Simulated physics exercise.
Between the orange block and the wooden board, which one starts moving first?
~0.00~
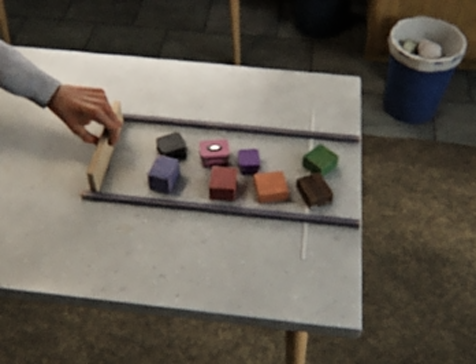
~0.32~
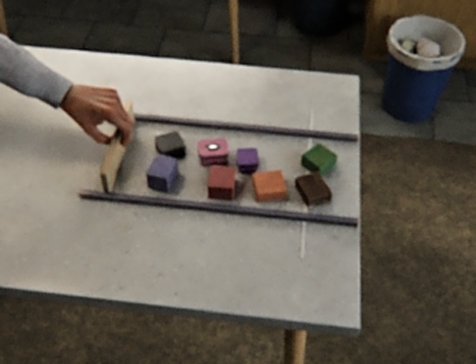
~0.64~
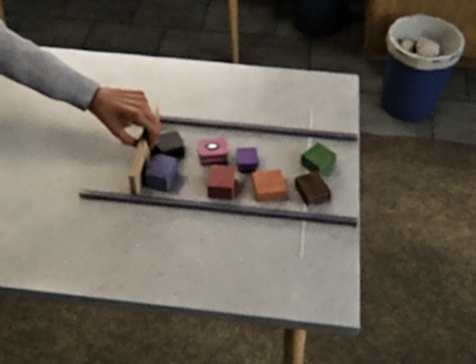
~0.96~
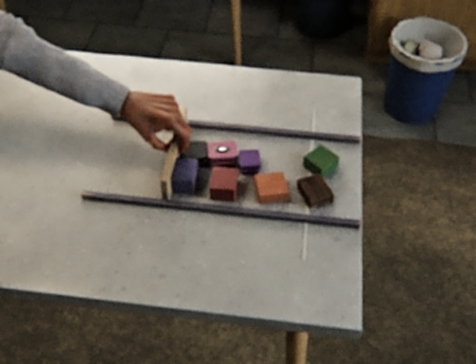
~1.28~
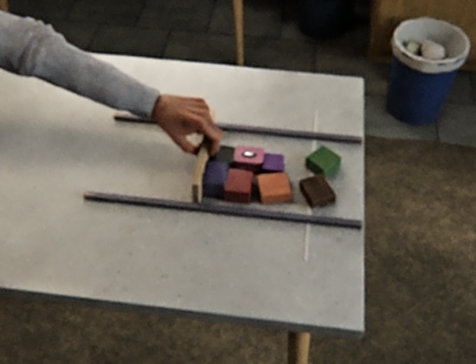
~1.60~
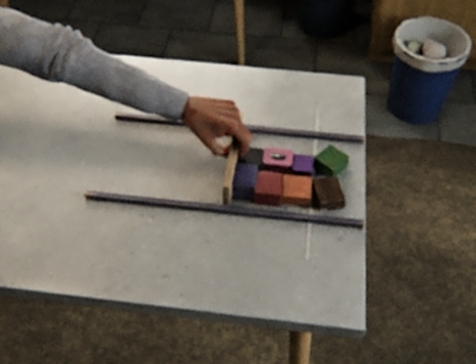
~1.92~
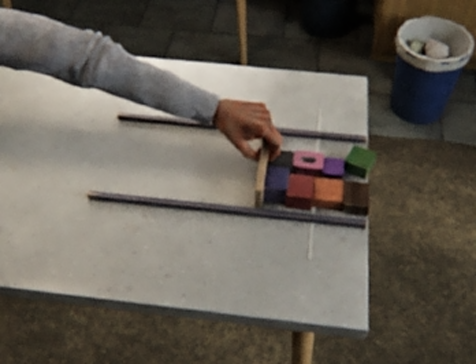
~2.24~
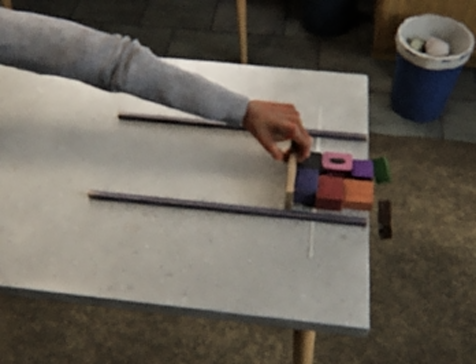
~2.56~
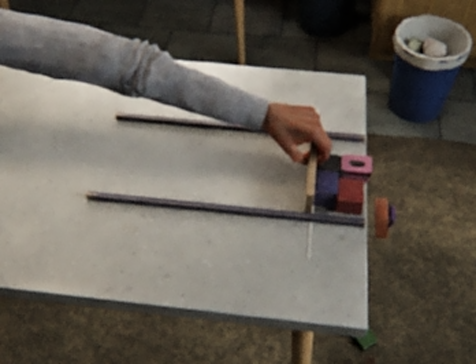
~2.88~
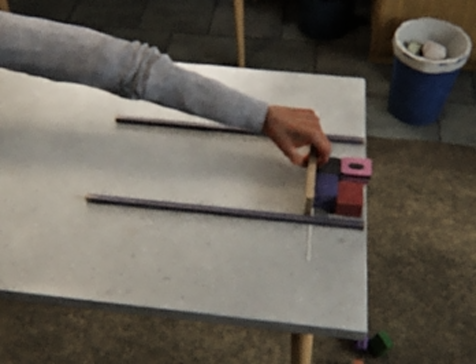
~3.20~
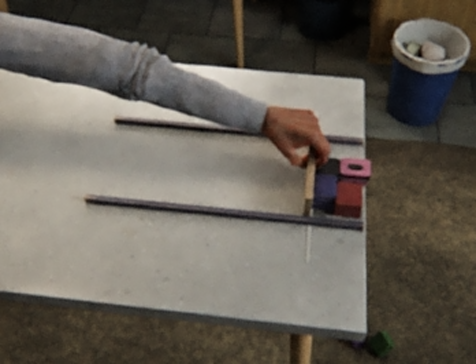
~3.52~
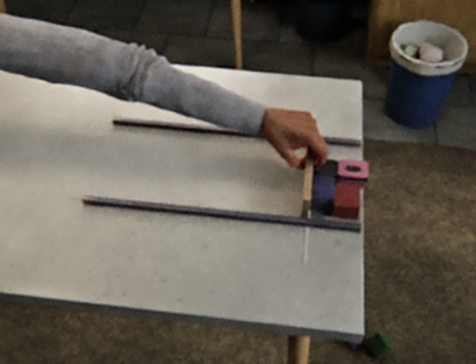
The wooden board starts moving first. The orange block stays still until later, when the board has pushed the blocks together.
